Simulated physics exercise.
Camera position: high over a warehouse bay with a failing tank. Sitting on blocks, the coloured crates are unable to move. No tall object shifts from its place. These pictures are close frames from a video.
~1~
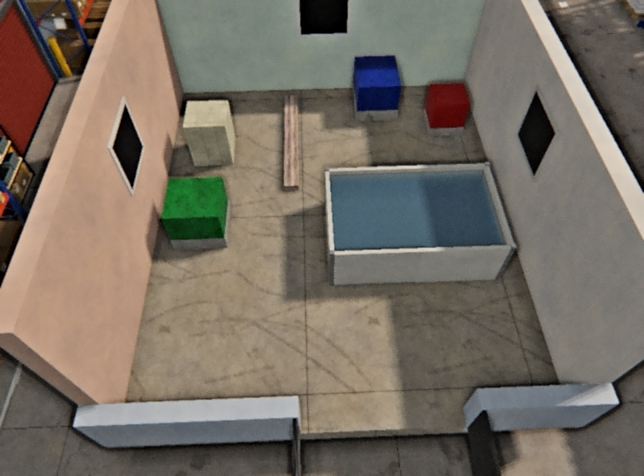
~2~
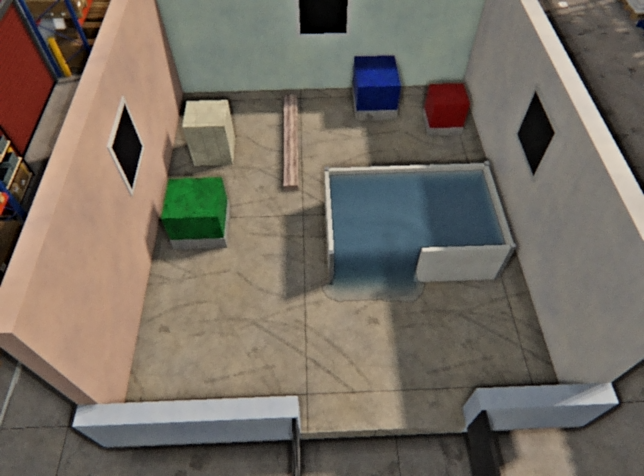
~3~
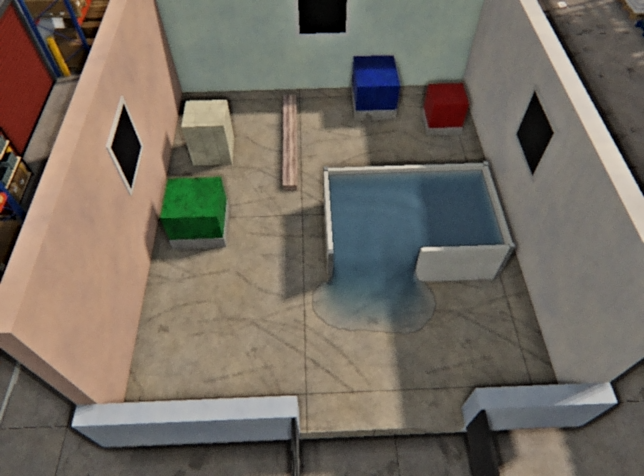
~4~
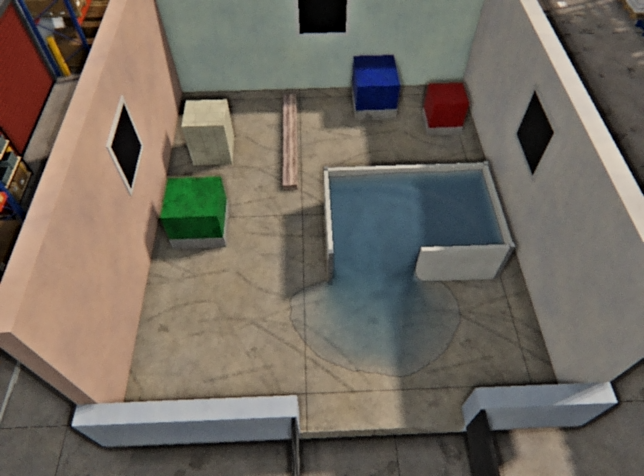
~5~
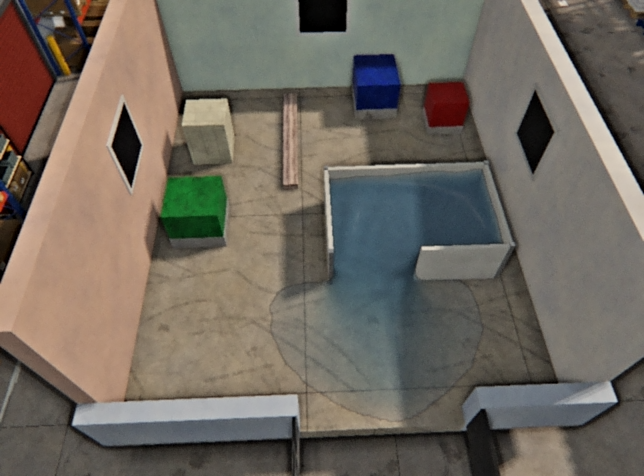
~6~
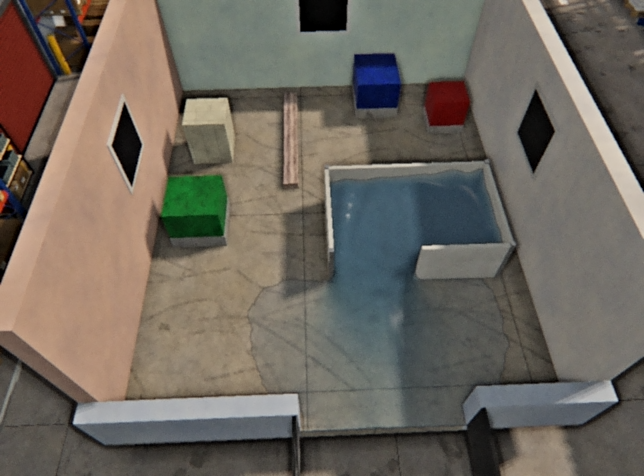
Water pours through a gap at the left of a white tank's front wall and fans across the concrete floor toward the low front walls, the level in the tank dropping. Seen from a fixed, high view, the warehouse bay has pinkish, pale green and grey walls. Green and cream crates sit left, blue and red ones at the back right, all still.
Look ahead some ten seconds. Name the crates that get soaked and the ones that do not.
One by one: Most likely the blue crate remains untouched. Most likely the green crate remains untouched. Most likely the red crate remains untouched.
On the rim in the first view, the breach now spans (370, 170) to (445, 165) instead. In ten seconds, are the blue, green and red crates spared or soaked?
In my view the blue crate gets reached; as for the green crate, it is never reached; the red crate gets reached.
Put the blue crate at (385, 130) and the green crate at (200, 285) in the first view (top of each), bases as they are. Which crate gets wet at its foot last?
It is the blue-painted one.
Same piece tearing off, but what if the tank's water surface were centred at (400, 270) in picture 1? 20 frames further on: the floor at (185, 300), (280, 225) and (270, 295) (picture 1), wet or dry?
Taking the three spots in order: Swamped, bare, bare.
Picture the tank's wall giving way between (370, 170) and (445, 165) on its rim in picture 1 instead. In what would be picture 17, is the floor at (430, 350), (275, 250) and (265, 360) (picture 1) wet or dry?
First spot unwetted, second unwetted, third unwetted.
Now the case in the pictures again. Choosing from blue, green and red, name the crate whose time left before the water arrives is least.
Note: The green one is first.
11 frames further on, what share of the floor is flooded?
The answer is around 30 per cent.
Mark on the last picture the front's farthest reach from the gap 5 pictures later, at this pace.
The farthest wet spot is near (165, 417).
A moment on, water covers 25 % of the floor; the blue crate not reached, the green crate not reached, the red crate not reached.
Next, water covers 30 % of the floor; the blue crate not reached, the green crate not reached, the red crate not reached.
Then, water covers 40 % of the floor; the blue crate not reached, the green crate water round its plinth, the red crate not reached.
Later, water covers 60 % of the floor; the blue crate not reached, the green crate water round its plinth, the red crate water round its plinth.
In the end, water covers 80 % of the floor; the blue crate stayed above the water, the green crate stayed above the water, the red crate stayed above the water.
